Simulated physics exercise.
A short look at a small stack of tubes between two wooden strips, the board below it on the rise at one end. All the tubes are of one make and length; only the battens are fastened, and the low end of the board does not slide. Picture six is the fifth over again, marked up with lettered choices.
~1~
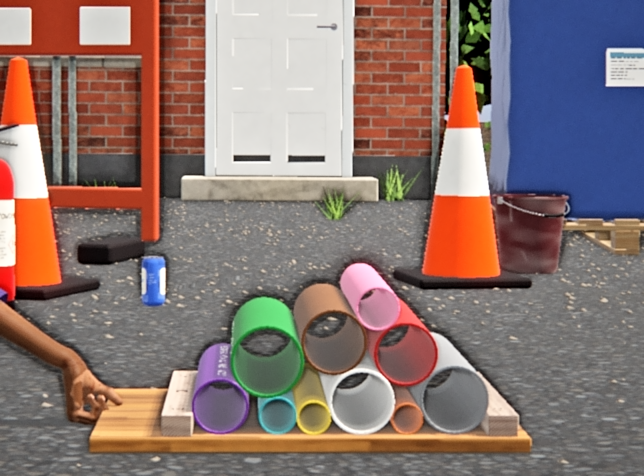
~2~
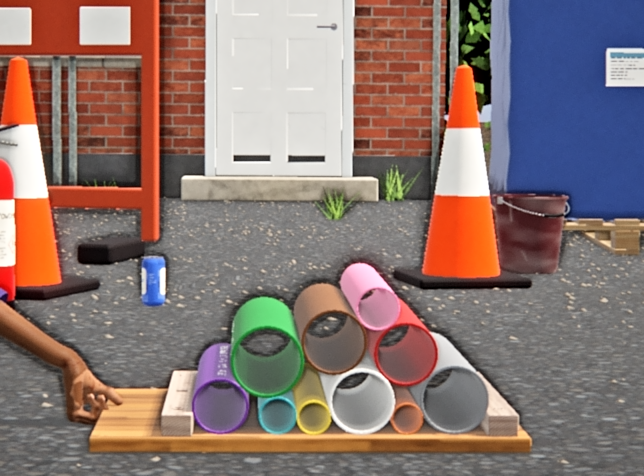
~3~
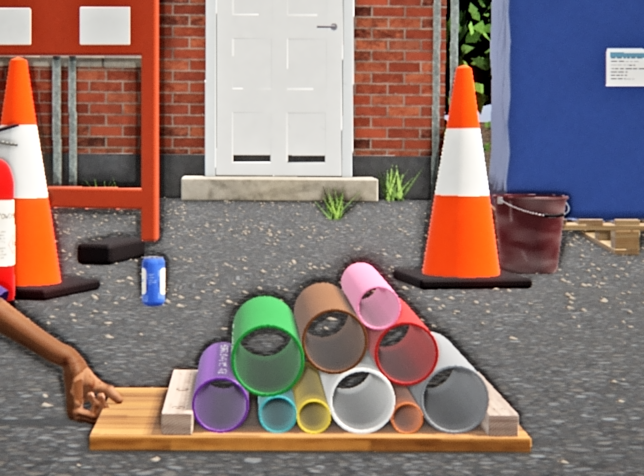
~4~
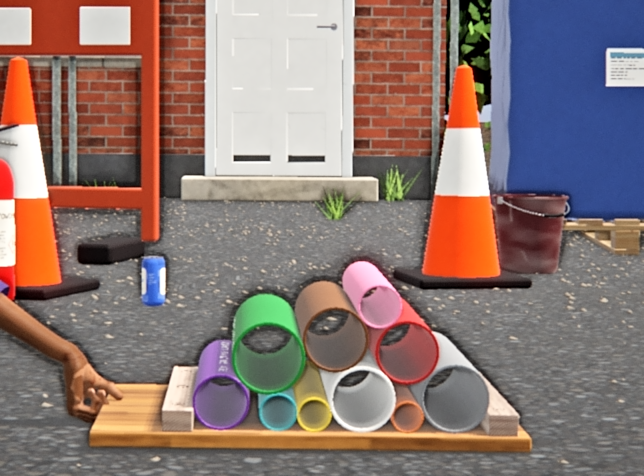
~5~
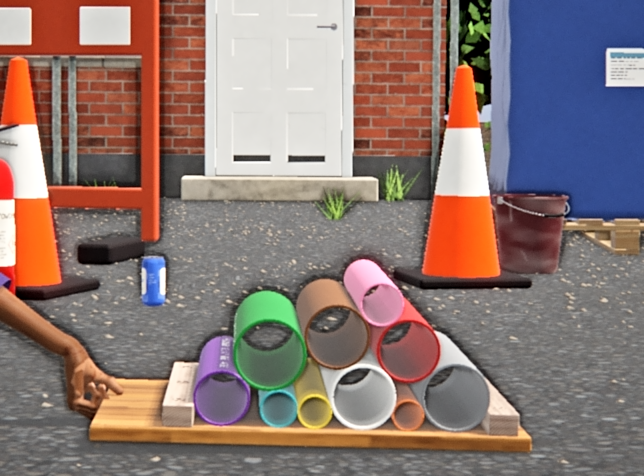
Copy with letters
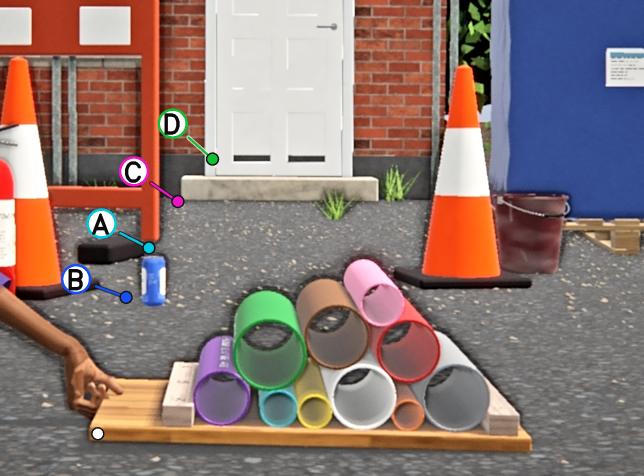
Pyramid of colourful tubes between two wooden strips tilting very slightly rightward as a hand slowly raises the board's left end.
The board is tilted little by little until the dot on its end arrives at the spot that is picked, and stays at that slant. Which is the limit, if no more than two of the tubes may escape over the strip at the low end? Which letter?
Raise it to D.
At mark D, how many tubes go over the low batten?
It comes to two.
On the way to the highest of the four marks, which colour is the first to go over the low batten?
The pink one.
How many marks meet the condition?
Four of them.
On the marked copy, A at (149, 248); B at (126, 297); C at (178, 202); D at (212, 159); the white dot at (98, 434).
With D. Early on, board at 21°.
Further on, board at 41°.
At the end, board at 41°, two over the low batten (red, pink).
As for the rest, A two over the low batten (red, pink); B one over the low batten (pink); C two over the low batten (red, pink).
